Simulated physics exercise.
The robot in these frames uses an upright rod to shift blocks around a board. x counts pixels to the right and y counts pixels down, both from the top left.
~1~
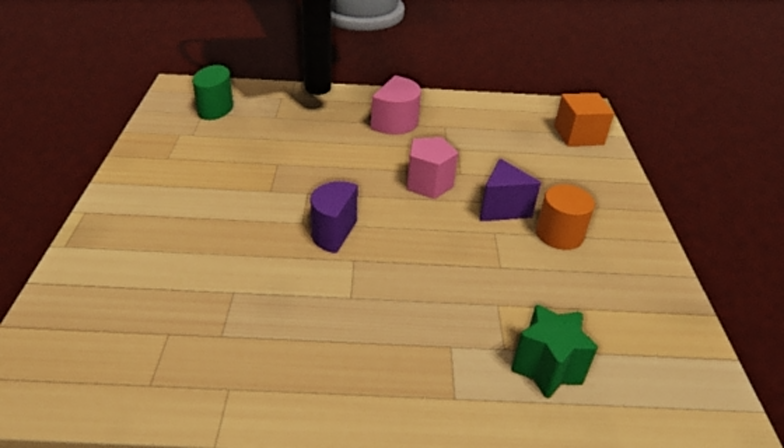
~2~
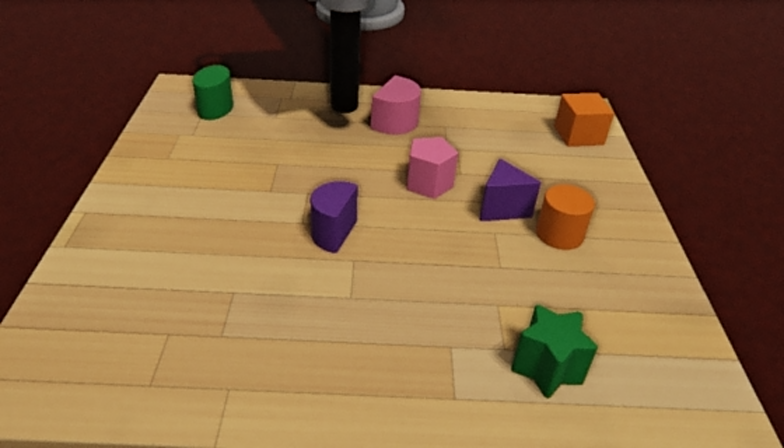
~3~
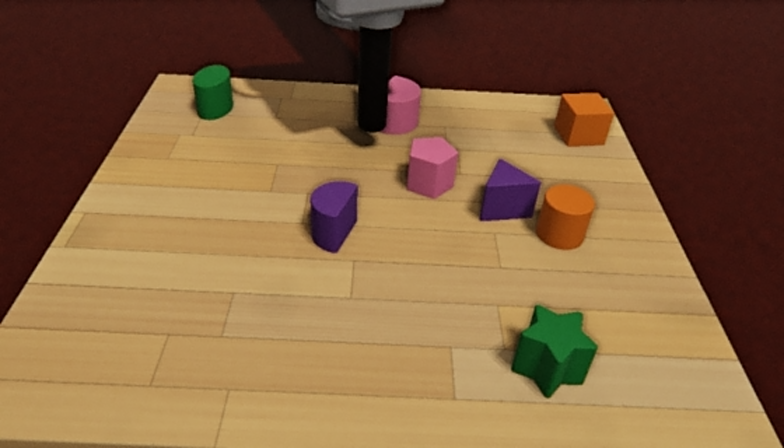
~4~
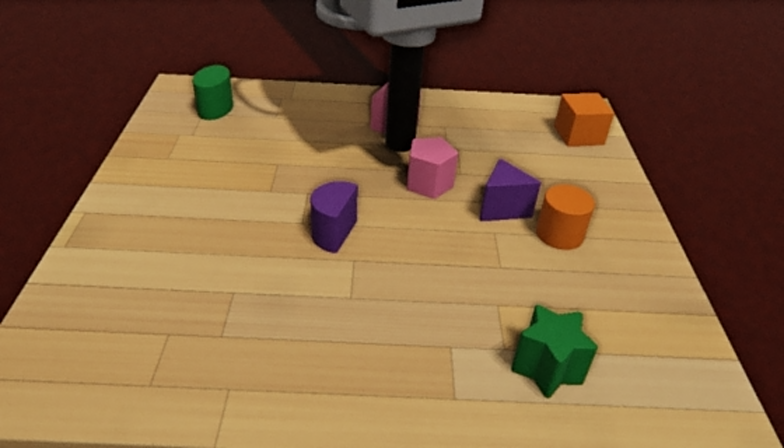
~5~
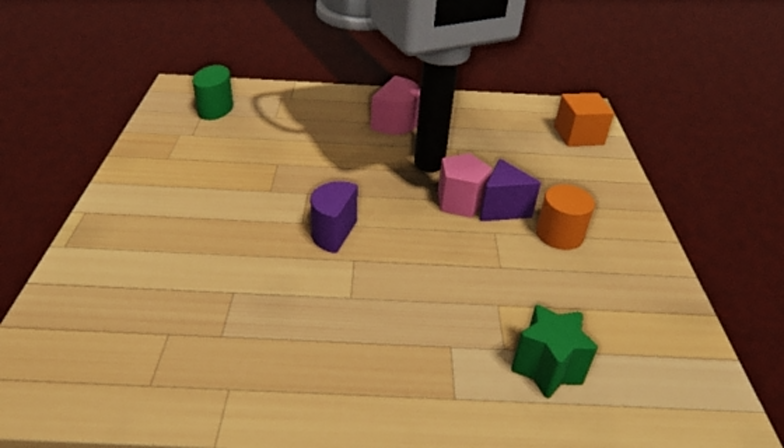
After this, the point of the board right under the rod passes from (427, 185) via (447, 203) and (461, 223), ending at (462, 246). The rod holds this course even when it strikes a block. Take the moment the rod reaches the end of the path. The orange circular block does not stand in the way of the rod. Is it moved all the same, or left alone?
At the end, its place is the same.
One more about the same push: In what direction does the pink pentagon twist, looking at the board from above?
It goes round opposite to clock hands.
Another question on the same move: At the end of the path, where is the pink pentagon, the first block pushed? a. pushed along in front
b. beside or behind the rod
The correct letter is b.
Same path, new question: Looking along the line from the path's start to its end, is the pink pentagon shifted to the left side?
Short answer: Yes.
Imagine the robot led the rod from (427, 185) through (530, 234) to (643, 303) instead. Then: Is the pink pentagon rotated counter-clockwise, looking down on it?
Yes, I think so.
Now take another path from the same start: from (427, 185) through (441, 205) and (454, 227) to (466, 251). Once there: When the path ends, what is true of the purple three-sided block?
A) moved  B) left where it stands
(A)
What follows on the original path. Halfway along, rod (460, 192); pink pentagon (503, 185), turned 35° anticlockwise; purple three-sided block (540, 179), turned 25° anticlockwise.
At the end, rod (466, 225); pink pentagon (509, 195), turned 70° anticlockwise; purple three-sided block (541, 179), turned 40° anticlockwise; orange circular block unmoved.
